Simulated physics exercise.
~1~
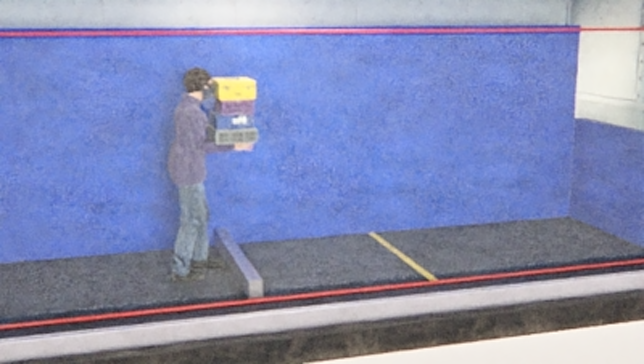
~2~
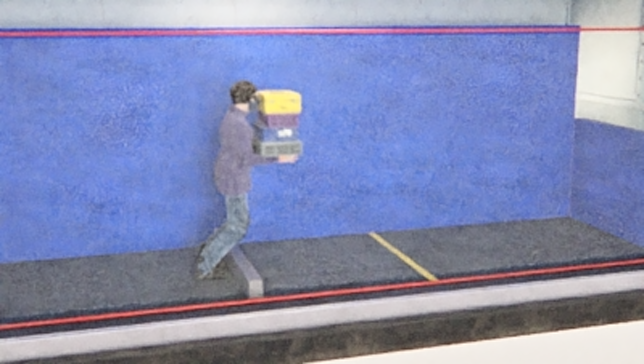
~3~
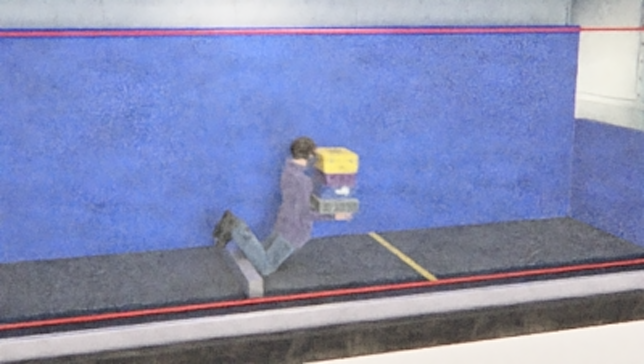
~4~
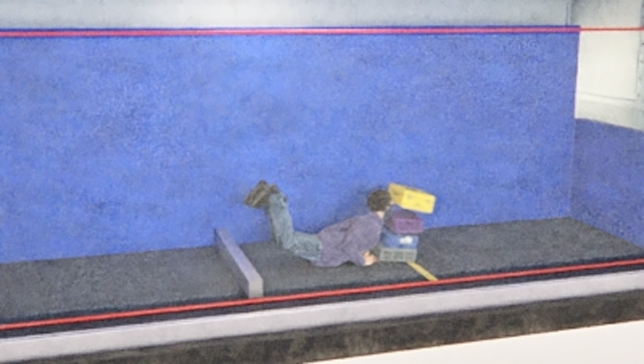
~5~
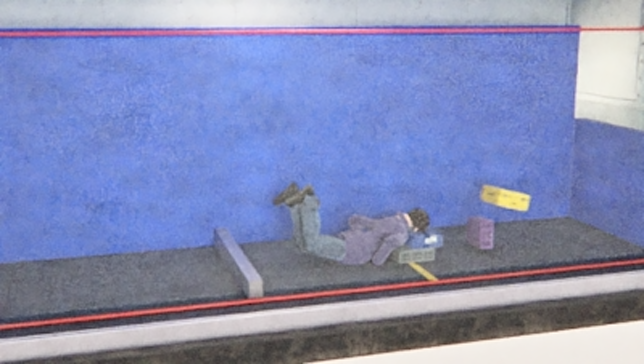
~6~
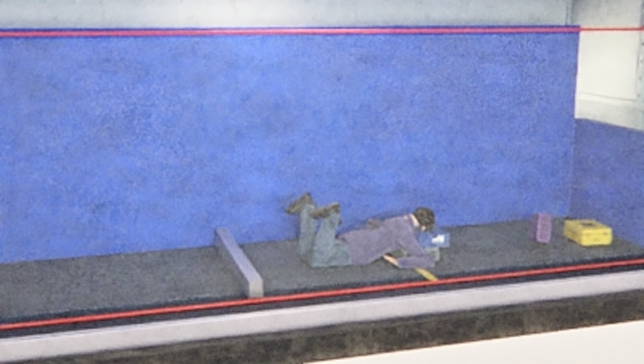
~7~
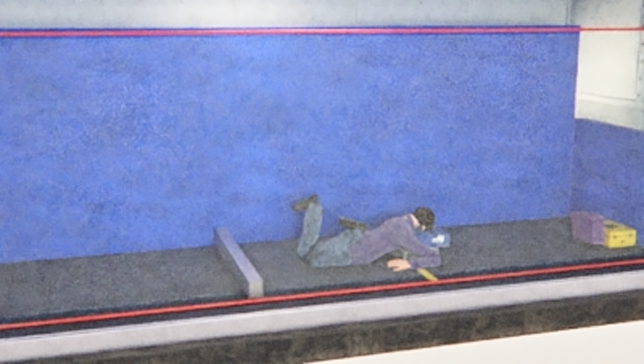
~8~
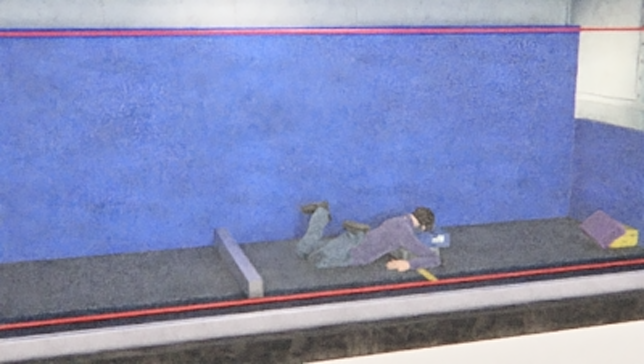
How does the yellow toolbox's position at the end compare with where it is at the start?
At the start it is on top of the stack in the person's arms, left of the yellow line. By the end it is down on the floor at the far right, well past the line and away from the person.
